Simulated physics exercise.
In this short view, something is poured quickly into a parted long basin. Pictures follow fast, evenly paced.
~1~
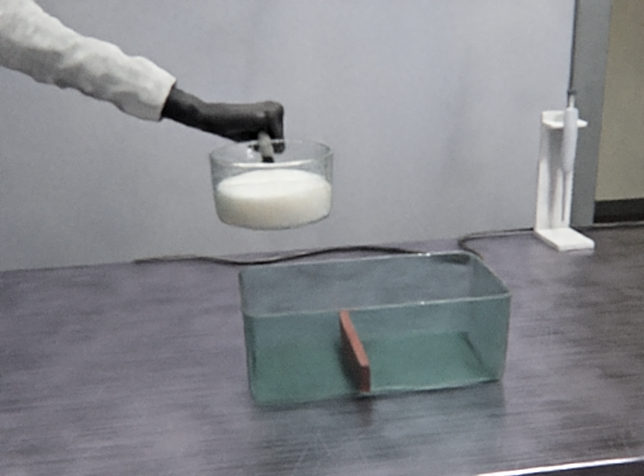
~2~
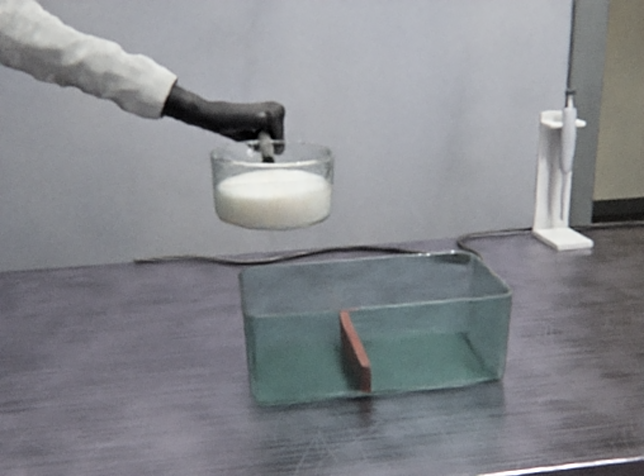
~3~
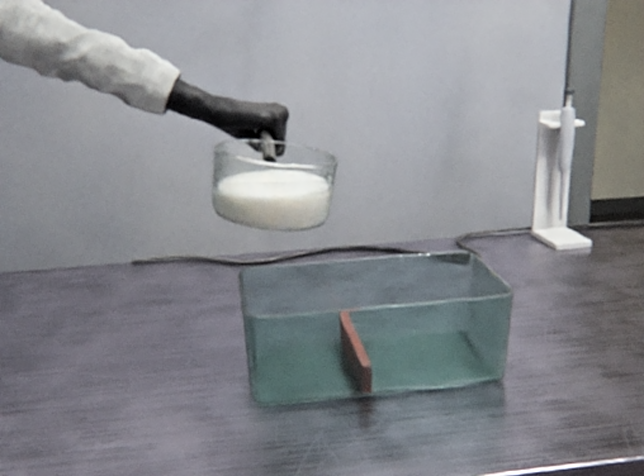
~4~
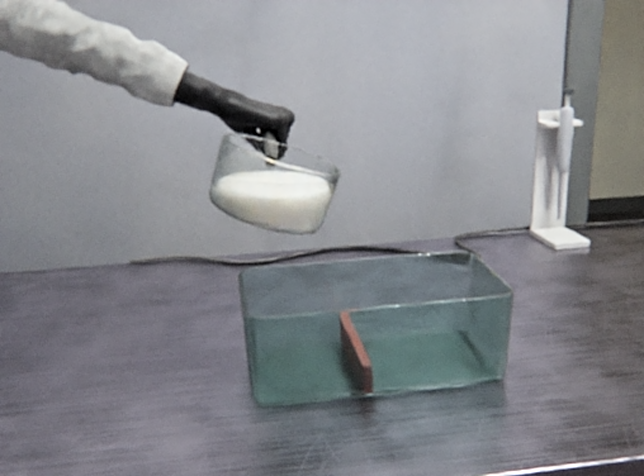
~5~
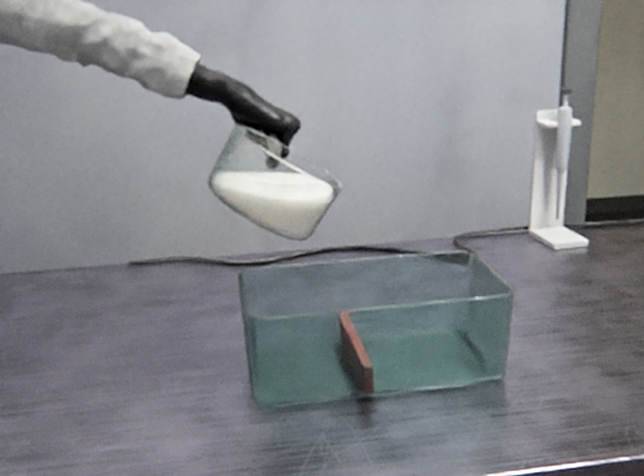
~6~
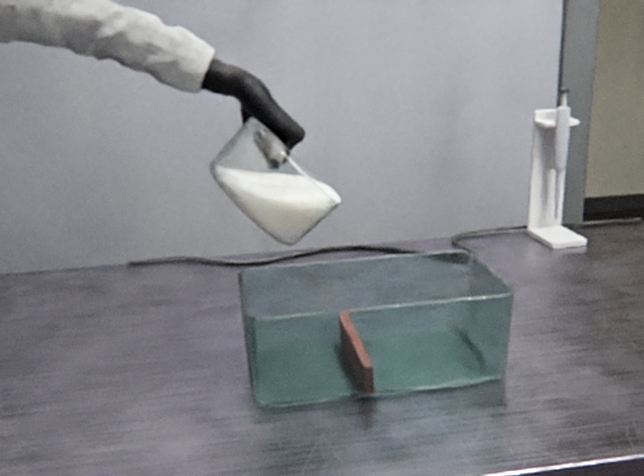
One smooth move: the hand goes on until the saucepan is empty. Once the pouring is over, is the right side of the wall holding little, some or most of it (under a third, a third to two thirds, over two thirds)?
It holds some.
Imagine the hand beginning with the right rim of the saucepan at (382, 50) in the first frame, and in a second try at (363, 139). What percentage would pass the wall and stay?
One after the other: 75 %, 90 %.
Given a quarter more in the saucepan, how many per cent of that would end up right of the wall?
It comes to around 60 percent.
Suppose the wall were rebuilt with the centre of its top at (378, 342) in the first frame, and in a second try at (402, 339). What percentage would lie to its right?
Roughly 20 % and 15 %.
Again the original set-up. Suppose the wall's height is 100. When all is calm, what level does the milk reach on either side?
On the left 30 %, on the right 30 %.
A moment on, the saucepan is tipped right over and 20 per cent is still to pour, 8 is left of the wall and 32 right of it.
Next, the saucepan is tipped right over and 5 per cent is still to pour, 32 is left of the wall and 57 right of it.
Then the saucepan is tipped right over and 0 per cent is still to pour, 41 is left of the wall and 56 right of it.
Later the saucepan is tipped right over and 0 per cent is still to pour, 43 is left of the wall and 56 right of it.
Finally, 43 per cent lies left of the wall, 56 right of it and 2 outside.
